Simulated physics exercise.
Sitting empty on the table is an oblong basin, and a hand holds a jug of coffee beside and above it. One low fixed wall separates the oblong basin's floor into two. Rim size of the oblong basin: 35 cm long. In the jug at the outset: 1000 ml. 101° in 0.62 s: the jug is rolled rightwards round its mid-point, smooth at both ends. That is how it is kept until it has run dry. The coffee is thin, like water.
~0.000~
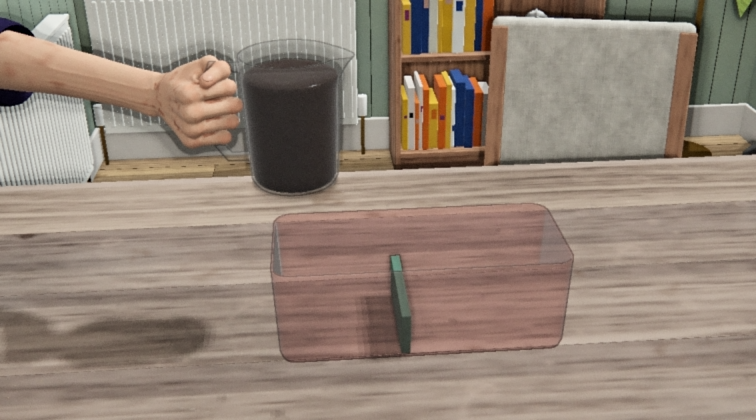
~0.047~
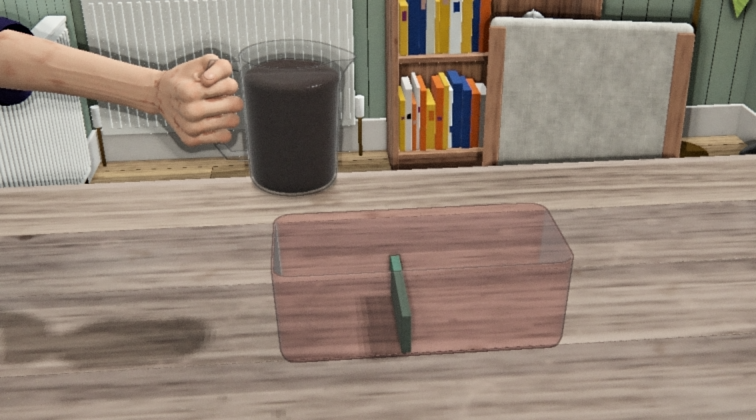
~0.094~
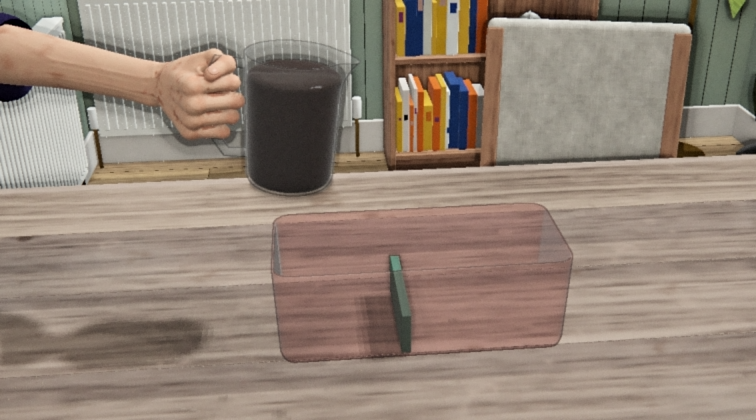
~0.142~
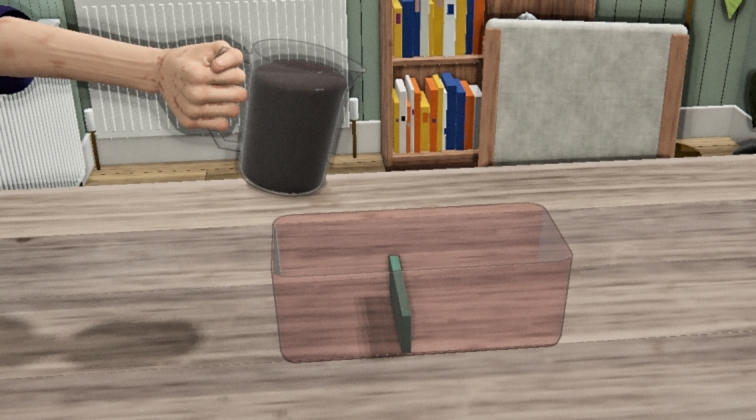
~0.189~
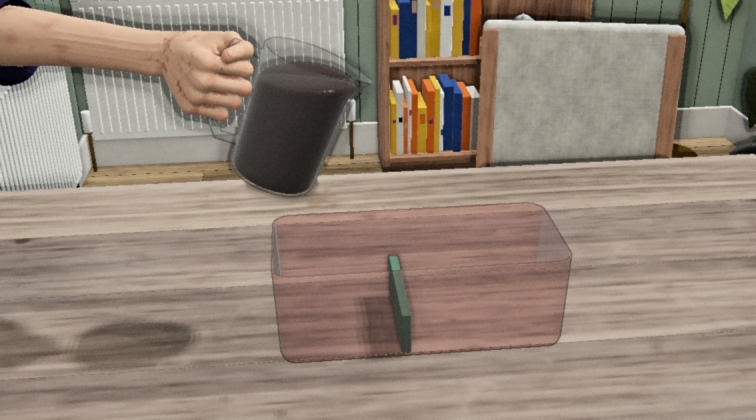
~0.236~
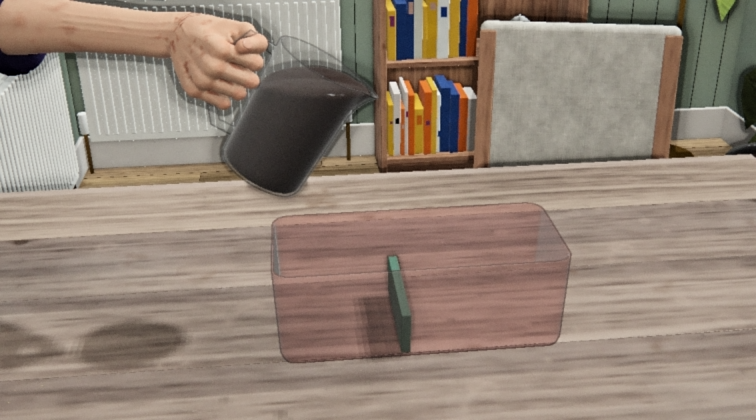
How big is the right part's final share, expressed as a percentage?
Some 94 per cent.
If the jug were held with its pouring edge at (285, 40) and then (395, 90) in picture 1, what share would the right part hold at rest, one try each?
Try 1: Approx. 10 %; try 2: Approx. 95 %.
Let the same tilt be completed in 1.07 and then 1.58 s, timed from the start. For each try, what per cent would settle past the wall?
Respectively 95 and 95 %.
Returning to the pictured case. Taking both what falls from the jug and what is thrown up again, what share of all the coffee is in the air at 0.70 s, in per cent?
Some 22 % is up in the air.
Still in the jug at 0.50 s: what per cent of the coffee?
About 66 percent.
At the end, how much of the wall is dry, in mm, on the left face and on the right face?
The left comes to roughly 54 mm and the right to roughly 22 mm.
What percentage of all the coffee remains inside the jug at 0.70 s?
Around 28 in a hundred.
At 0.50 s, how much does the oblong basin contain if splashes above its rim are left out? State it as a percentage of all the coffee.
Around 10 percent.
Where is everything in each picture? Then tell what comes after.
The first picture shows tilt 0°; pouring edge (355, 53); surface from (242, 74) to (339, 70); the oblong basin's rim runs from (273, 246) to (559, 232); the wall's top is at (400, 285).
The second picture shows tilt 1°; pouring edge (356, 55); surface from (244, 73) to (339, 71).
The third picture shows tilt 6°; pouring edge (361, 60); surface from (248, 71) to (342, 74).
The fourth picture shows tilt 13°; pouring edge (367, 69); surface from (252, 72) to (348, 77).
The fifth picture shows tilt 21°; pouring edge (374, 81); surface from (253, 94) to (356, 79).
The sixth picture shows tilt 32°; pouring edge (378, 96); surface from (245, 106) to (369, 87).
After 0.50 s the tilt is 92° and 67 per cent is still to pour, 0 is left of the wall and 9 right of it.
After 0.70 s the tilt is 101° and 27 per cent is still to pour, 1 is left of the wall and 51 right of it.
After 0.90 s the tilt is 101° and 7 per cent is still to pour, 2 is left of the wall and 82 right of it.
After 1.12 s the tilt is 101° and 1 per cent is still to pour, 3 is left of the wall and 92 right of it.
In the end 4 per cent lies left of the wall, 94 right of it and 2 outside.
